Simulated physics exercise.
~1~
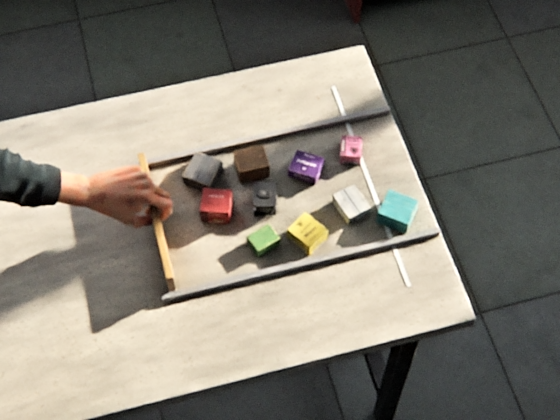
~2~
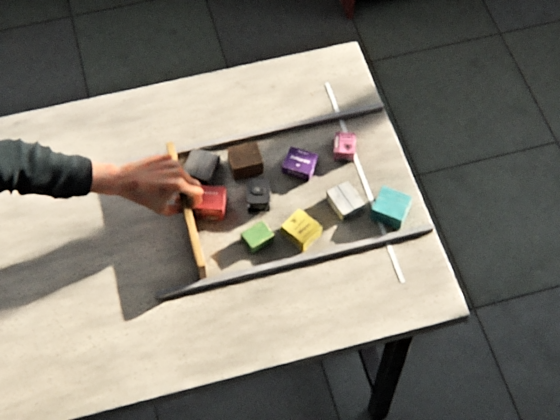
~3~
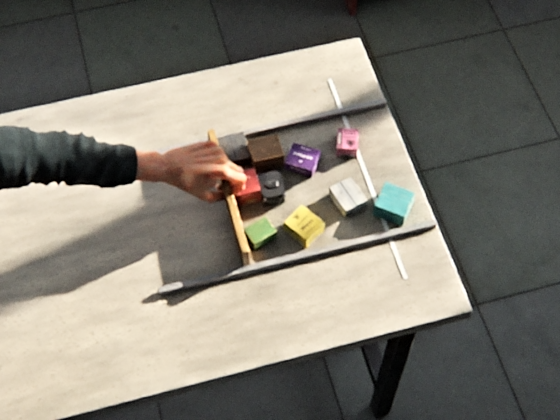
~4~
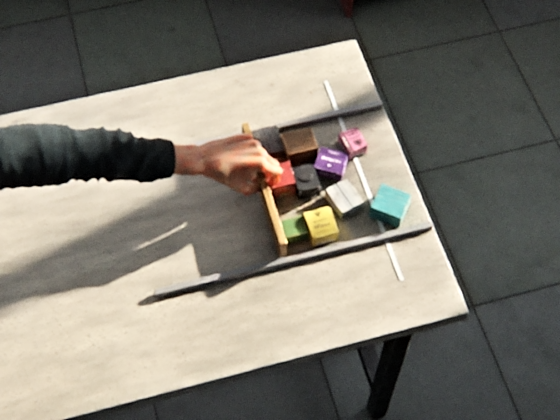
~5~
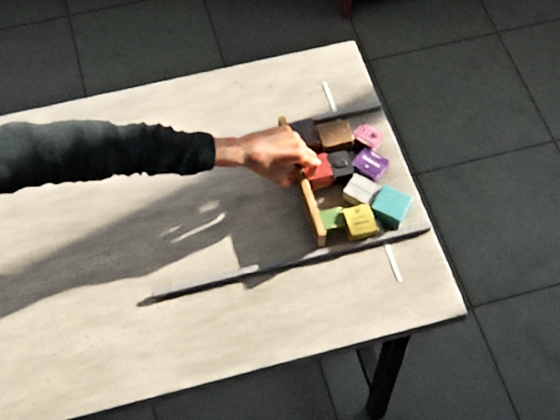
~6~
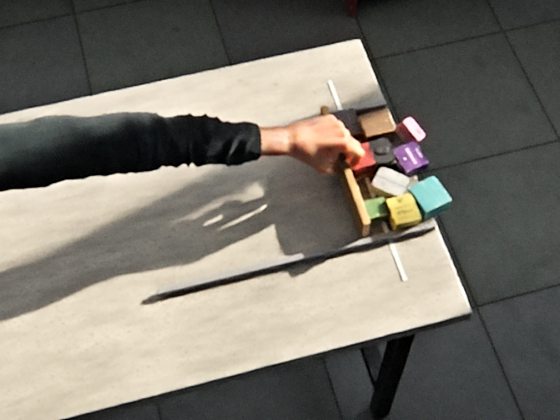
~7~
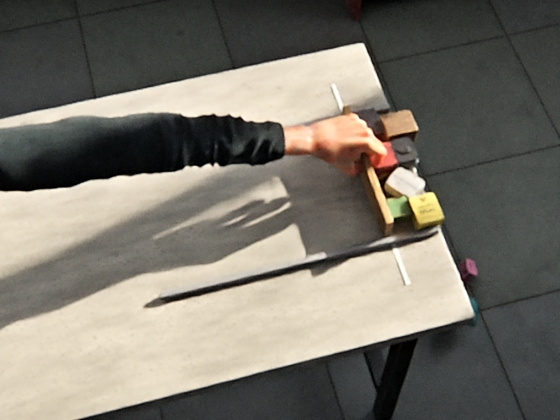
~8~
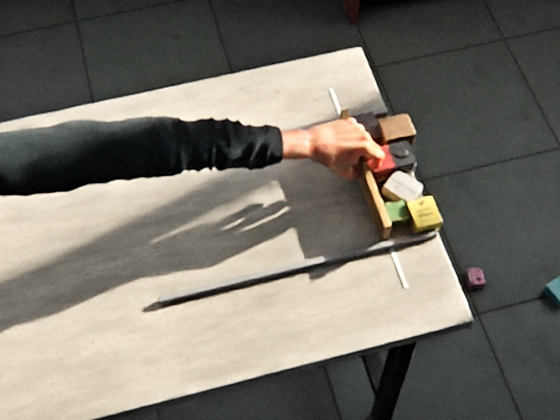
In the video, a hand pushes an upright wooden board rightward across a table, gathering colorful blocks against one another and moving them toward the edge. The turquoise, pink and purple blocks fall off, while the others remain bunched beside the board as it stops near the tape.
